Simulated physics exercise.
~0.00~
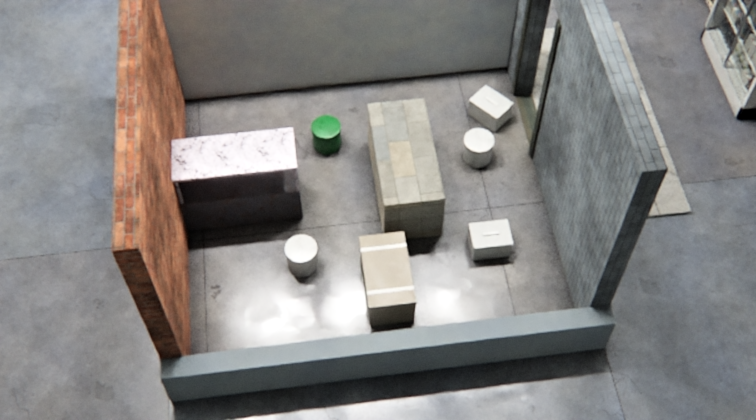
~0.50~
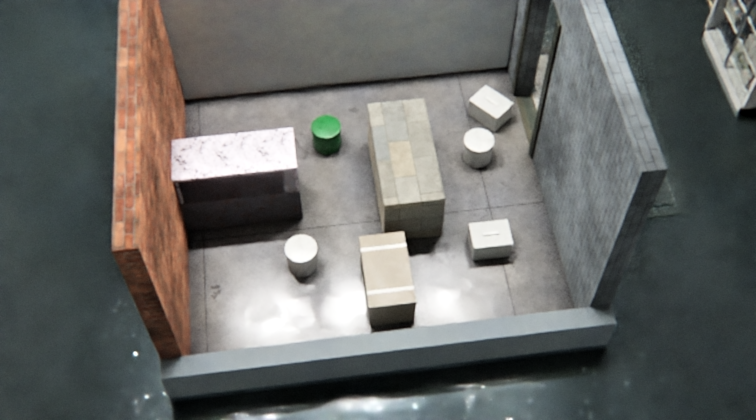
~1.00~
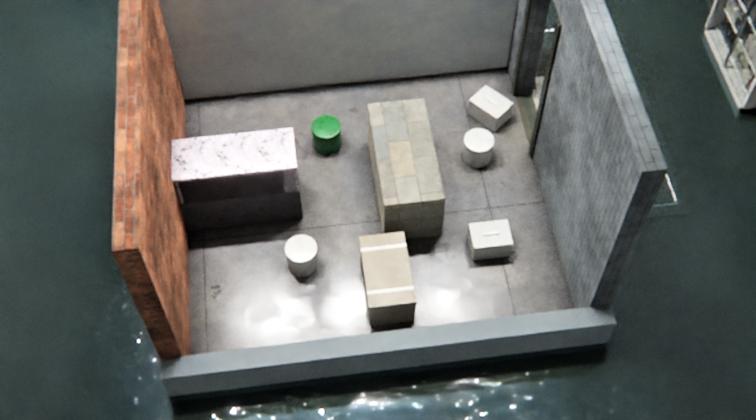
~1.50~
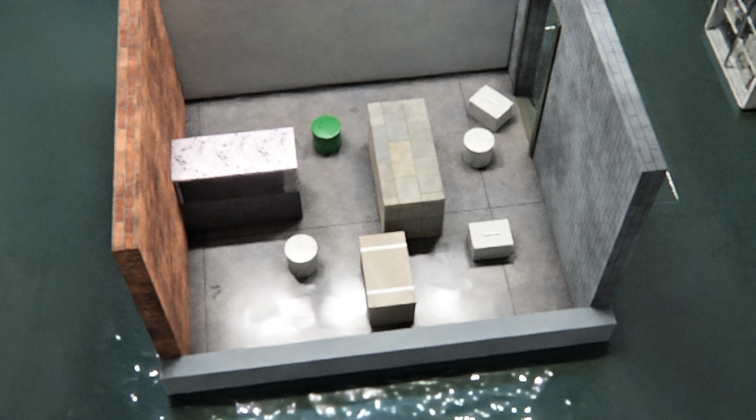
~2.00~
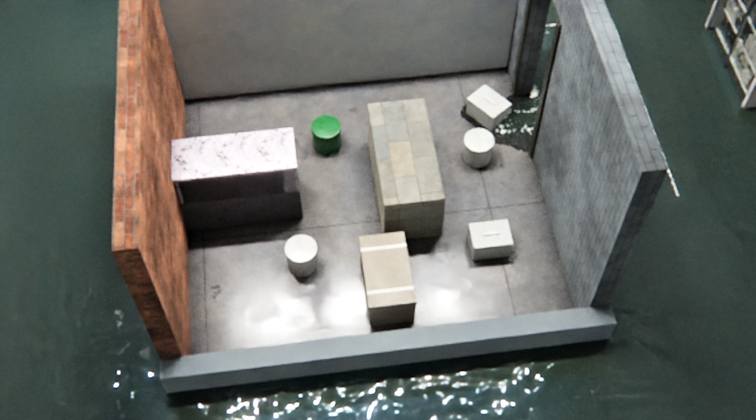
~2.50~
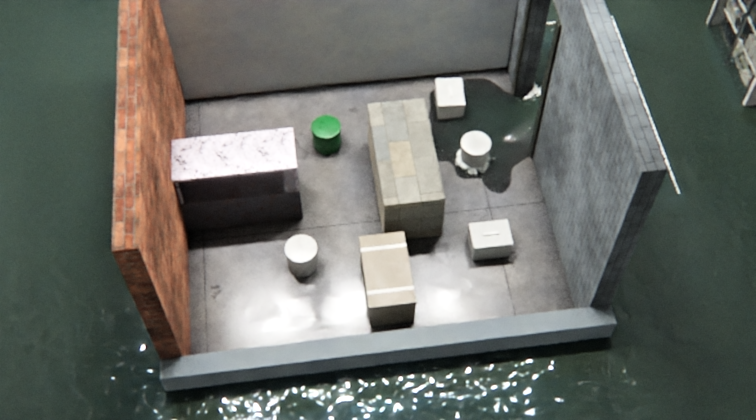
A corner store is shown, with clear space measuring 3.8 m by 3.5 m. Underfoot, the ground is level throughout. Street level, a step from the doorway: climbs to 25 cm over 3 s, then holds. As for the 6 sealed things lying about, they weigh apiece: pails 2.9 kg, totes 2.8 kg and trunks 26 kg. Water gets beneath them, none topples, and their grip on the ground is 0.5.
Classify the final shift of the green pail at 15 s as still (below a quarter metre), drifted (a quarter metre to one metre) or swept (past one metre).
Swept.
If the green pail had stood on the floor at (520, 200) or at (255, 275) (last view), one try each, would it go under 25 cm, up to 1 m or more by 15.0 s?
So, one try each: It budges a bit the first time and budges a bit the second.
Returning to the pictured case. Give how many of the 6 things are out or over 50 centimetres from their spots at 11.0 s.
My count gives 3.
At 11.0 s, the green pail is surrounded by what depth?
Depth: About 7 cm.
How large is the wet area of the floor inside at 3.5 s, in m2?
My estimate is roughly 3.5 m2.
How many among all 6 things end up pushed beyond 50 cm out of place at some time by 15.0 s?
The count comes to 6.
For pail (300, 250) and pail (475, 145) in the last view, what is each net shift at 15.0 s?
They've ended up 40 cm and 200 cm away, in that order.
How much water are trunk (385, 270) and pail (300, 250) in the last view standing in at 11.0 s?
Depth approx. 8 cm / 6 cm.
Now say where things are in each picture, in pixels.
In the first picture, the green pail at (326, 127) rests on the ground; 0.0 m2 under water; 0 of 6 have shifted.
In the second picture, the green pail at (326, 127), on the bottom; water covers 0.0 m2; 0 of 6 have shifted.
In the third picture, the green pail at (326, 127) rests on the ground; 0.0 m2 under water; 0 of 6 have shifted.
In the fourth picture, the green pail at (326, 127), on the bottom; 0.0 m2 under water; 0 of 6 have shifted.
In the fifth picture, the green pail at (326, 127) rests on the ground; water covers 0.2 m2; 0 of 6 have shifted.
In the sixth picture, the green pail at (326, 127) rests on the ground; water covers 1.2 m2; 2 of 6 have shifted.
After 3.5 s the green pail is near (326, 127), 0.0 m from its start, aground; 1 afloat.
After 6.8 s the green pail is near (356, 146), 0.4 m from its start, afloat; 4 afloat.
After 11.0 s the green pail is near (244, 329), 2.5 m from its start, afloat; 6 afloat.
After 15.0 s the green pail is near (238, 234), 1.6 m from its start, afloat; 6 afloat.
